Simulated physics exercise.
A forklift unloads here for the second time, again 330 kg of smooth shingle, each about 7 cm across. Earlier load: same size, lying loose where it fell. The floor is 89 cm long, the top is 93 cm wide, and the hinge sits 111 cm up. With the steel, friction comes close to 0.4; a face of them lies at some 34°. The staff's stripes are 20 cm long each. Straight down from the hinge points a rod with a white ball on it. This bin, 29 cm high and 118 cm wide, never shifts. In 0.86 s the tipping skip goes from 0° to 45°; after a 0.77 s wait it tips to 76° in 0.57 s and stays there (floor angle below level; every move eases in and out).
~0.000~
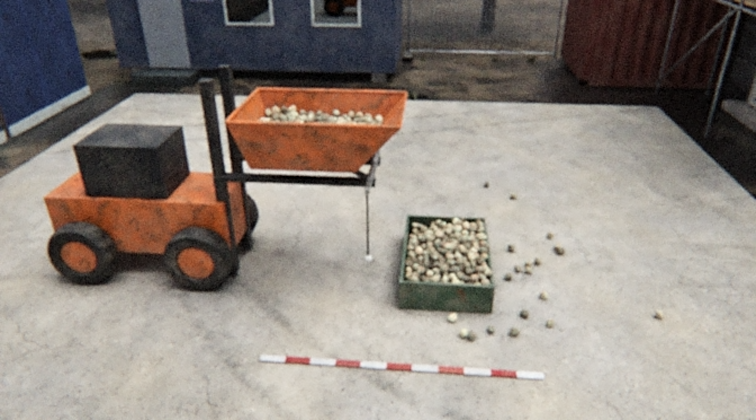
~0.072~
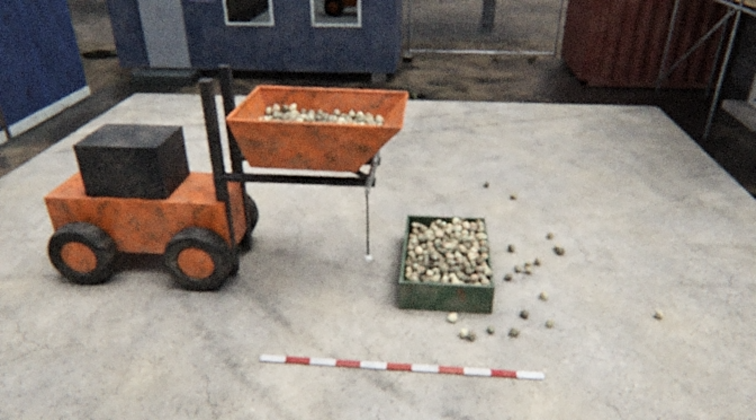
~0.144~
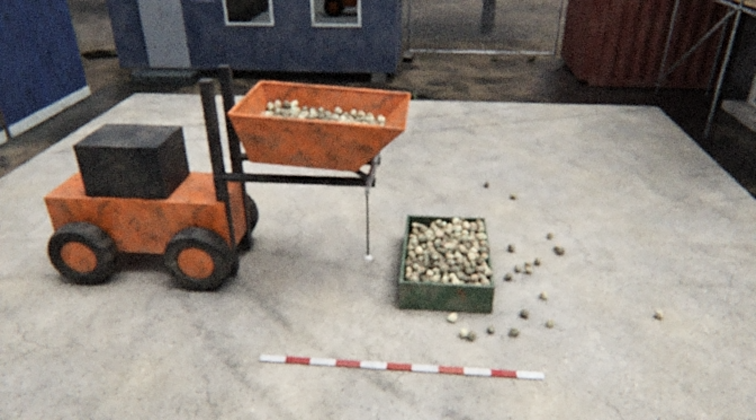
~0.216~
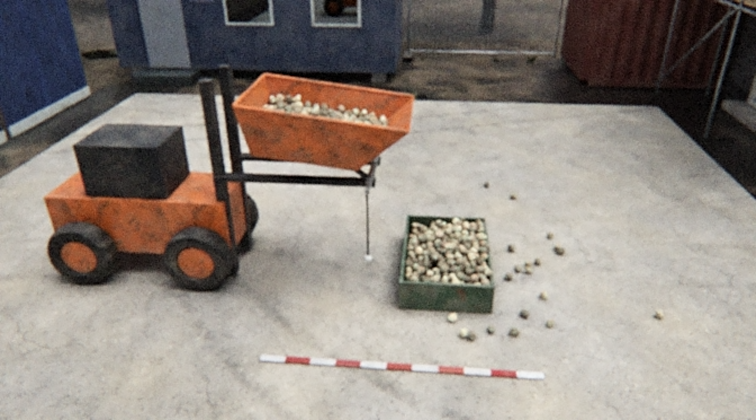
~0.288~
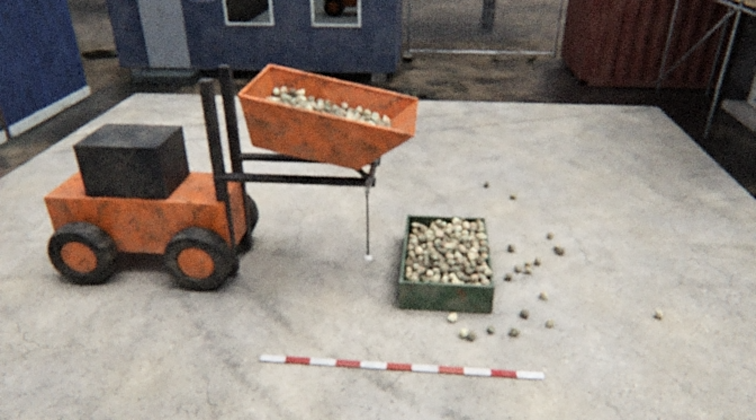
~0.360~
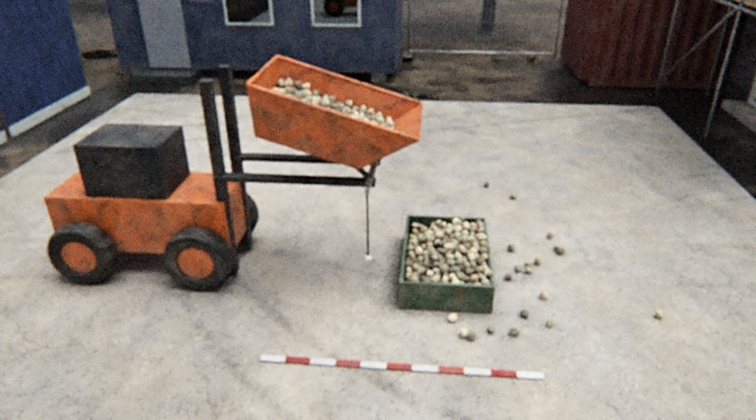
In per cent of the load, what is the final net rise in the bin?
It comes to roughly 23 per cent.
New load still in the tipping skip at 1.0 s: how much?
Around 100 in a hundred.
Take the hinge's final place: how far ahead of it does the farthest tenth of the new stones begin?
I'd say close to 200 centimetres ahead of it.
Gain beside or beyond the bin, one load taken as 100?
Some 75 % of one load's worth.
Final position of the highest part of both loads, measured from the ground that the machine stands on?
Roughly 46 cm above that ground.
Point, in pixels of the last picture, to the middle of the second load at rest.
Middle: Approx. (516, 272) px.
After 0.6 s the floor is at 38°; in per cent of one load, 100 in the tipping skip, 96 in the bin, 3 beside or beyond the bin; the foremost stones are at (557, 261).
After 1.0 s the floor is at 45°; in per cent of one load, 100 in the tipping skip, 96 in the bin, 3 beside or beyond the bin; the foremost stones are at (557, 261).
After 2.7 s the floor is at 76°; in per cent of one load, 20 in the tipping skip, 144 in the bin, 36 beside or beyond the bin; the foremost stones are at (621, 303).
After 5.2 s the floor is at 76°; in per cent of one load, 0 in the tipping skip, 119 in the bin, 80 beside or beyond the bin; the foremost stones are at (671, 282). Net gain in the bin, 23.
